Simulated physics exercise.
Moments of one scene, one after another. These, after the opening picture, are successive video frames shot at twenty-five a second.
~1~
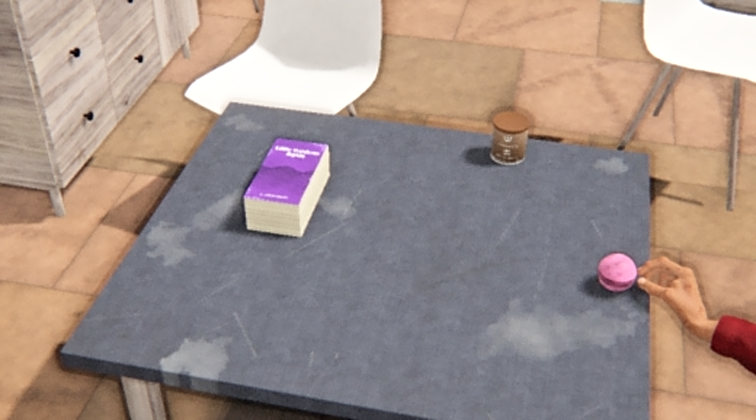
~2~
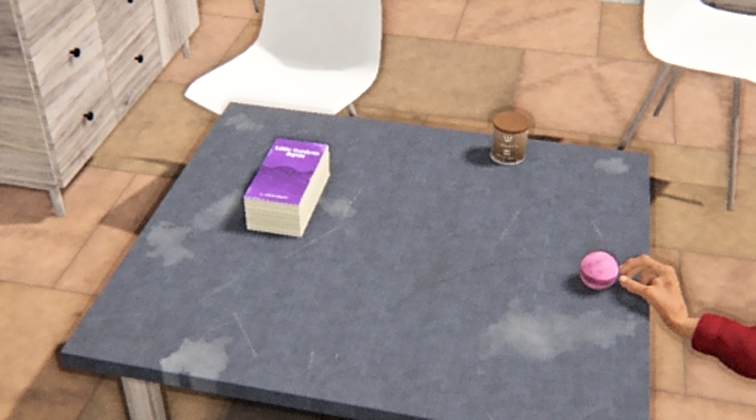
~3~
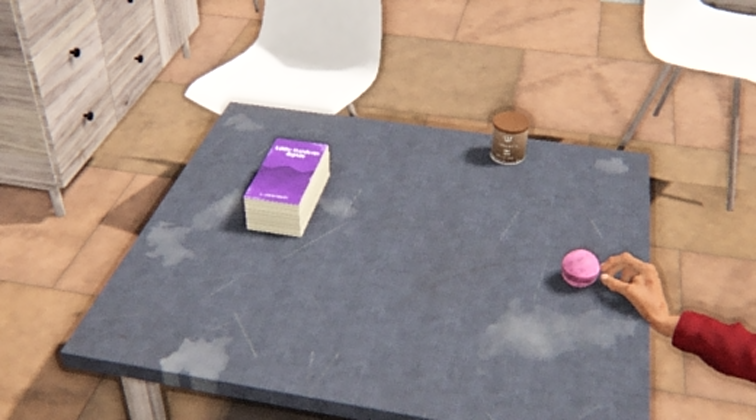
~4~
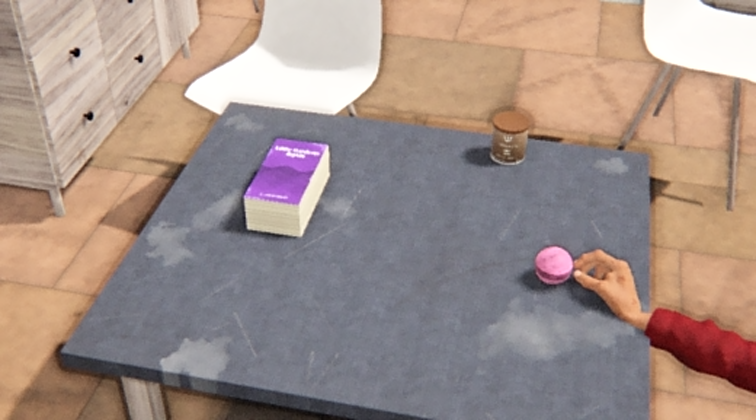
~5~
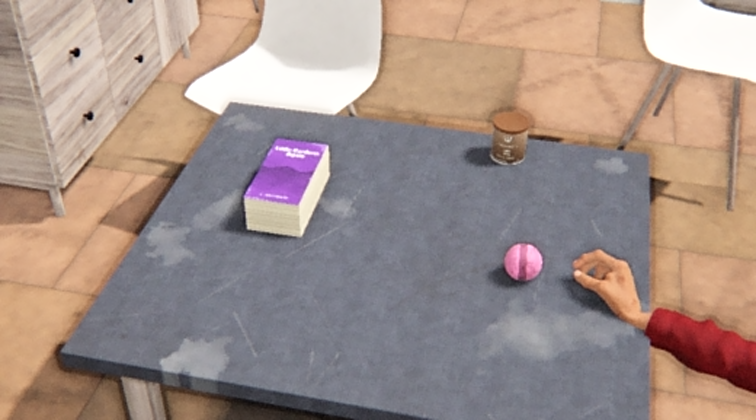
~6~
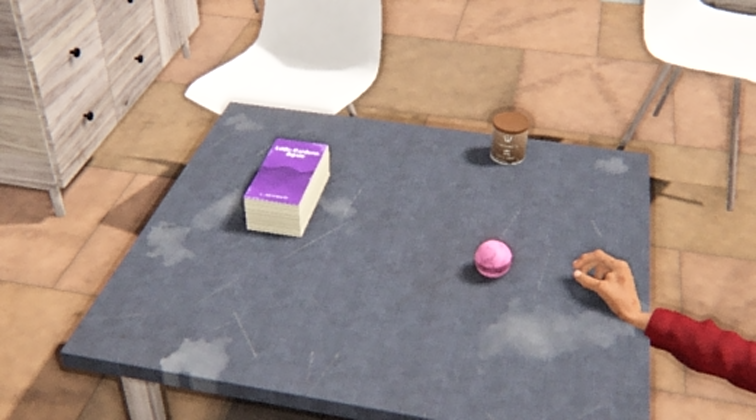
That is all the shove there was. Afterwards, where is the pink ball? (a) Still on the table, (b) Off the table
Off the table (b).
Then, 0.20 s later than the last frame, pink ball moved well along near (352, 244).
Then, 0.60 s later than the last frame, pink ball now off the table.
Then, 0.80 s later than the last frame, things are still on the move.
Then, 1.20 s later than the last frame, as before.
When it is over, off the table, pink ball.
